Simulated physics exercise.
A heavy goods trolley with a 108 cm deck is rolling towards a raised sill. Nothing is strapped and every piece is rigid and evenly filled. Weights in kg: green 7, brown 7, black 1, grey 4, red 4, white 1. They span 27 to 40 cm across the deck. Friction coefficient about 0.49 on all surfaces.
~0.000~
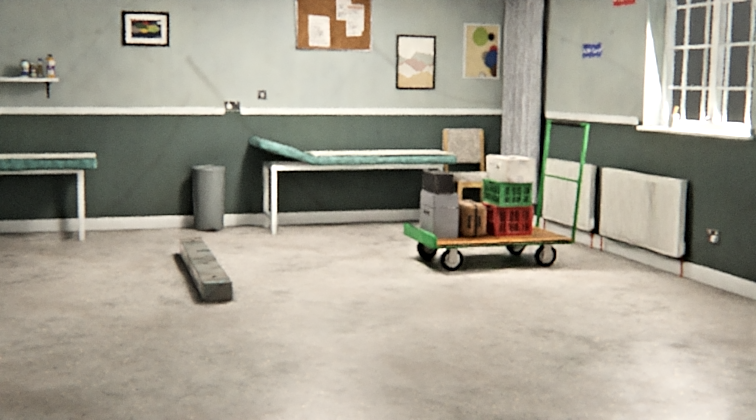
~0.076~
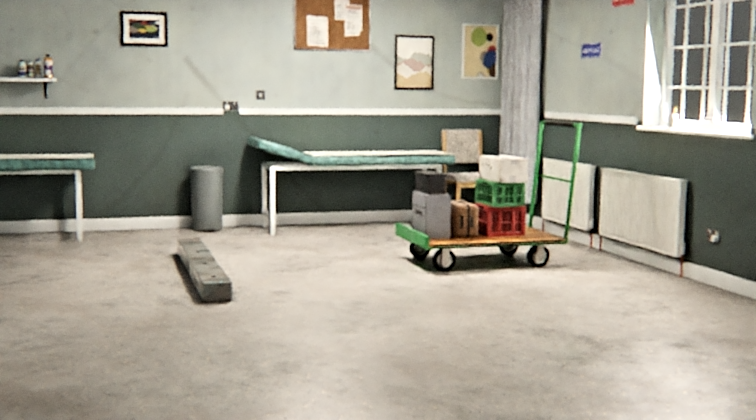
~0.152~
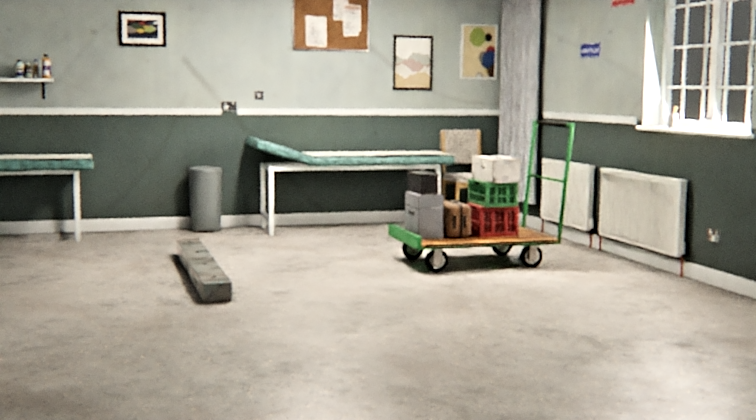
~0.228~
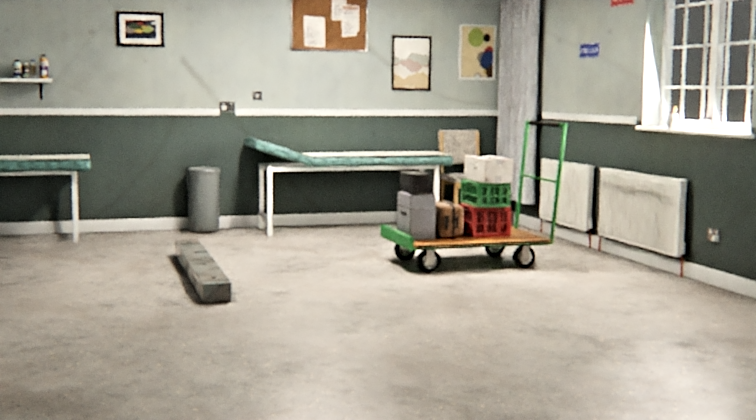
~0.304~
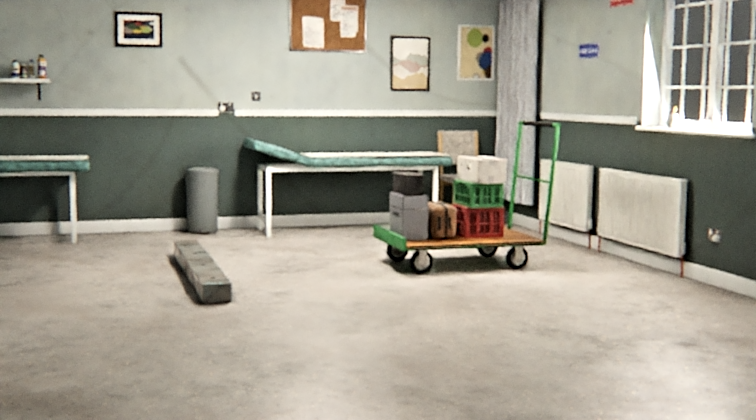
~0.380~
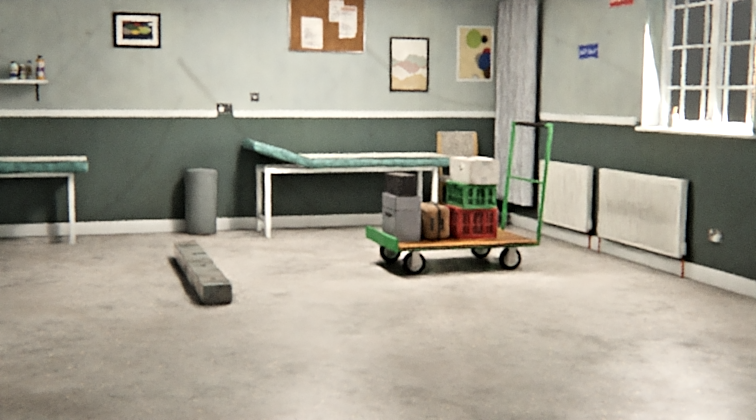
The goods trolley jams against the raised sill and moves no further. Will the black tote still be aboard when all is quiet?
The black tote stays aboard at this speed.
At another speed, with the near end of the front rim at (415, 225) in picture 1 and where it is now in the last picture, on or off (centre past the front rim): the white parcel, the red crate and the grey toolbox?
In that case white on, red on, grey on.
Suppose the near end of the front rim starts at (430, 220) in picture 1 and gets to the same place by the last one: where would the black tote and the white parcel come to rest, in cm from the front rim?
In that case black 30 past, white 50 behind.
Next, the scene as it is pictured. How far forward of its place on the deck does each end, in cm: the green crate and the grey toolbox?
Forward: Green 5, grey 5.
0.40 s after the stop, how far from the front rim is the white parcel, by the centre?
Some 65 cm behind it.
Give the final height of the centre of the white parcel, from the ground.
Roughly 70 cm above it.
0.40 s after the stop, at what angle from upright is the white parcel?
About 0°.
After 2.11 s the deck stops.
After 2.26 s the black tote is 8 cm behind the rim, tilted 0°, near (211, 188) in the last picture's view.
After 2.51 s the black tote is 8 cm behind the rim, tilted 0°, near (211, 188) in the last picture's view.
After 2.91 s the black tote is 8 cm behind the rim, tilted 0°, near (211, 188) in the last picture's view.
At rest, 3.1 s, nothing is past the rim; behind it, green crate, brown suitcase, black tote, grey toolbox, red crate and white parcel.
